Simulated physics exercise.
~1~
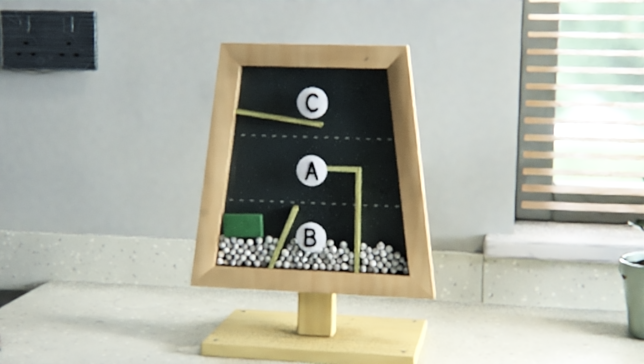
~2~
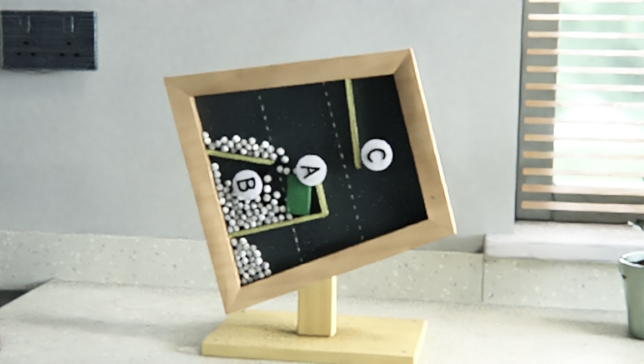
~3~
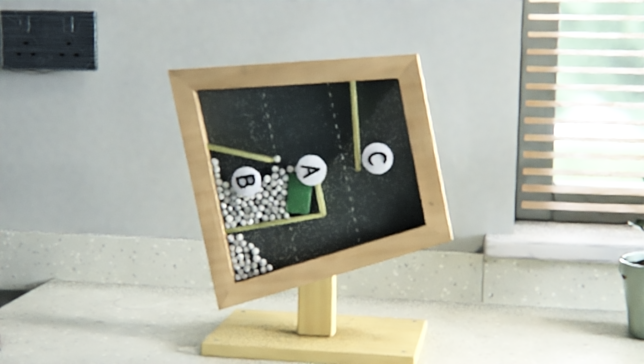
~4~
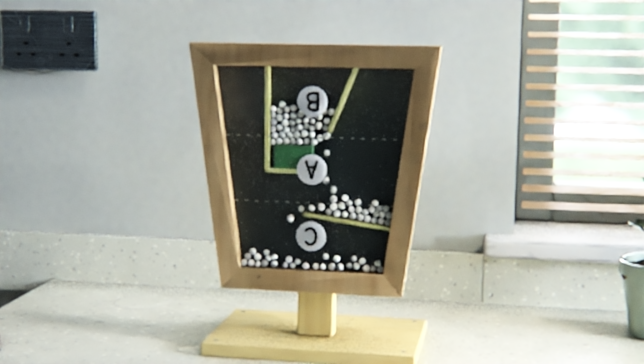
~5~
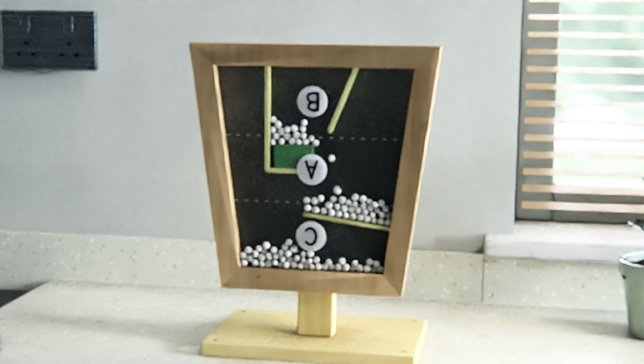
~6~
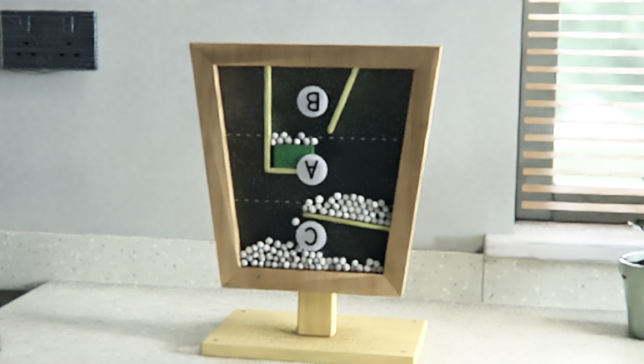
Wooden-framed box turning clockwise until upside down, white beads spilling from band B, most settling around C, some resting on green block.
